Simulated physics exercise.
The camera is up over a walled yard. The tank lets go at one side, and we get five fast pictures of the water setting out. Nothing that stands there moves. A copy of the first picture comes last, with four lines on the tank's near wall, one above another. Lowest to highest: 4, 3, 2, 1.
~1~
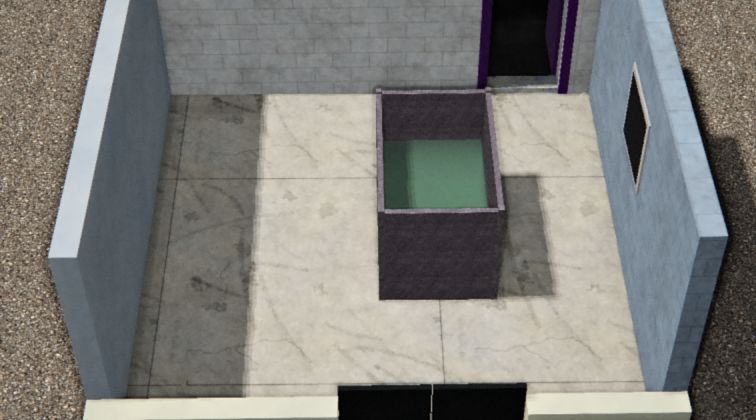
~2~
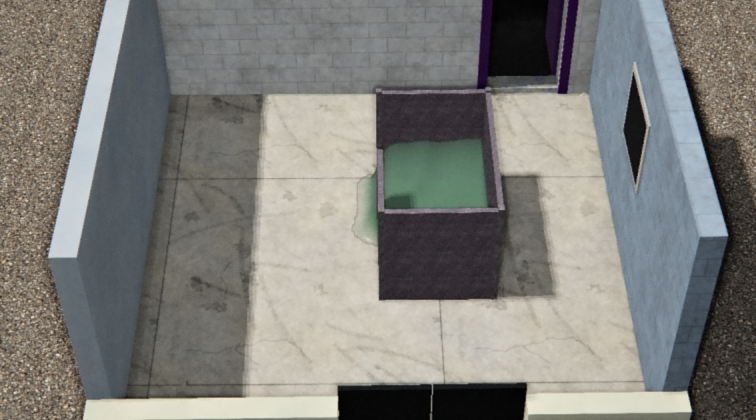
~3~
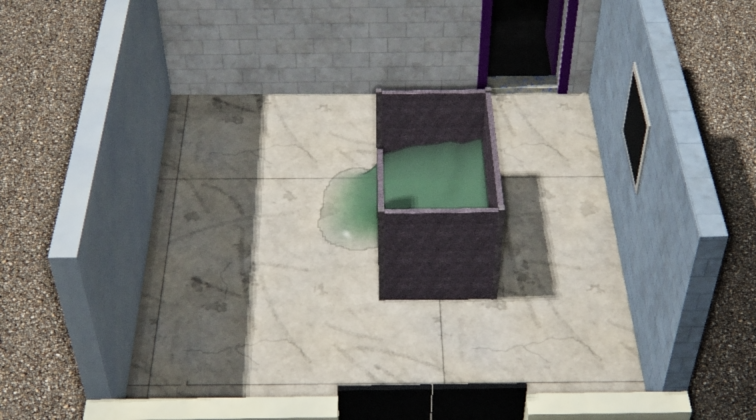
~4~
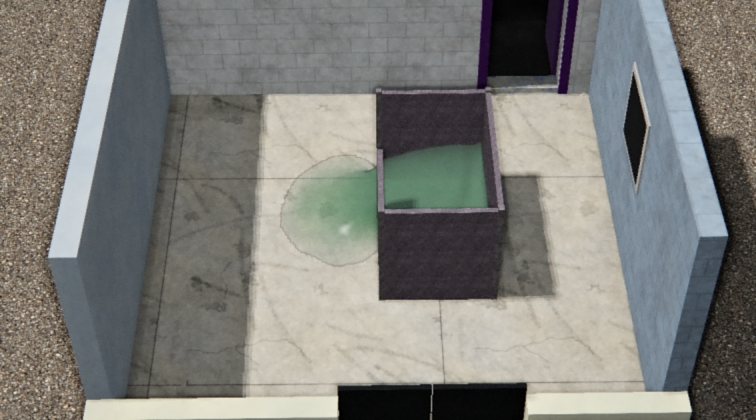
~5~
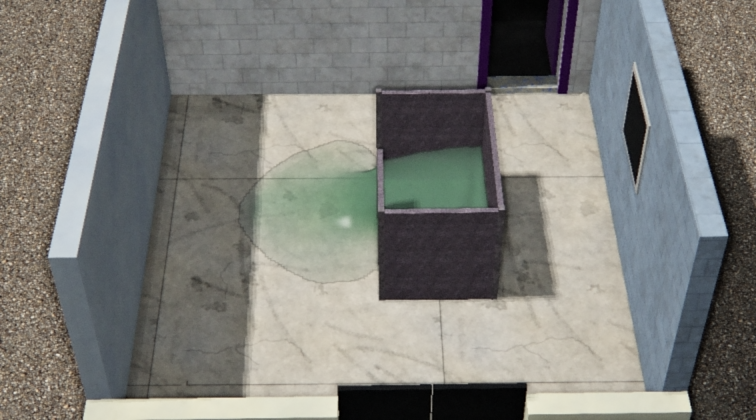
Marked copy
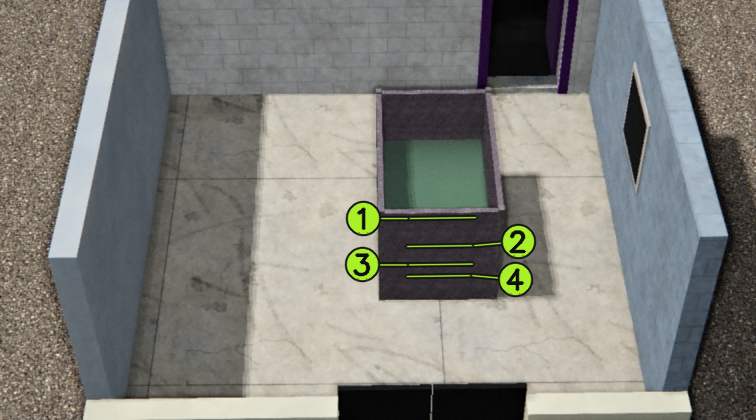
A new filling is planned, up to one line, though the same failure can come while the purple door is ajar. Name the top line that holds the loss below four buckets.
I would pick mark 2.
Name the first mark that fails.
It is 1.
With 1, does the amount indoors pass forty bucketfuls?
No.
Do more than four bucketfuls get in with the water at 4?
No.
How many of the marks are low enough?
Three of the four.
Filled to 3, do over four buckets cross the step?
No, that is safe.
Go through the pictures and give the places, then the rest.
Water in the tank at rest, its middle at (436, 192); foot of the purple doorway at (522, 93); shut gate at (432, 392).
Water covers 1 % of the ground and shows as far out as (359, 226).
Water covers 3 % of the ground and shows as far out as (333, 234).
Water covers 6 % of the ground and shows as far out as (290, 227).
Water covers 10 % of the ground and shows as far out as (248, 223).
On the marked copy, 1 at (441, 218); 2 at (440, 246); 3 at (439, 264); 4 at (439, 276); from the bottom up 4, 3, 2, 1.
If 1 is chosen, about 13 bucketfuls get in.
If 2 is chosen, a splash gets over, under a bucket.
If 3 is chosen, nothing gets over.
If 4 is chosen, nothing gets over.
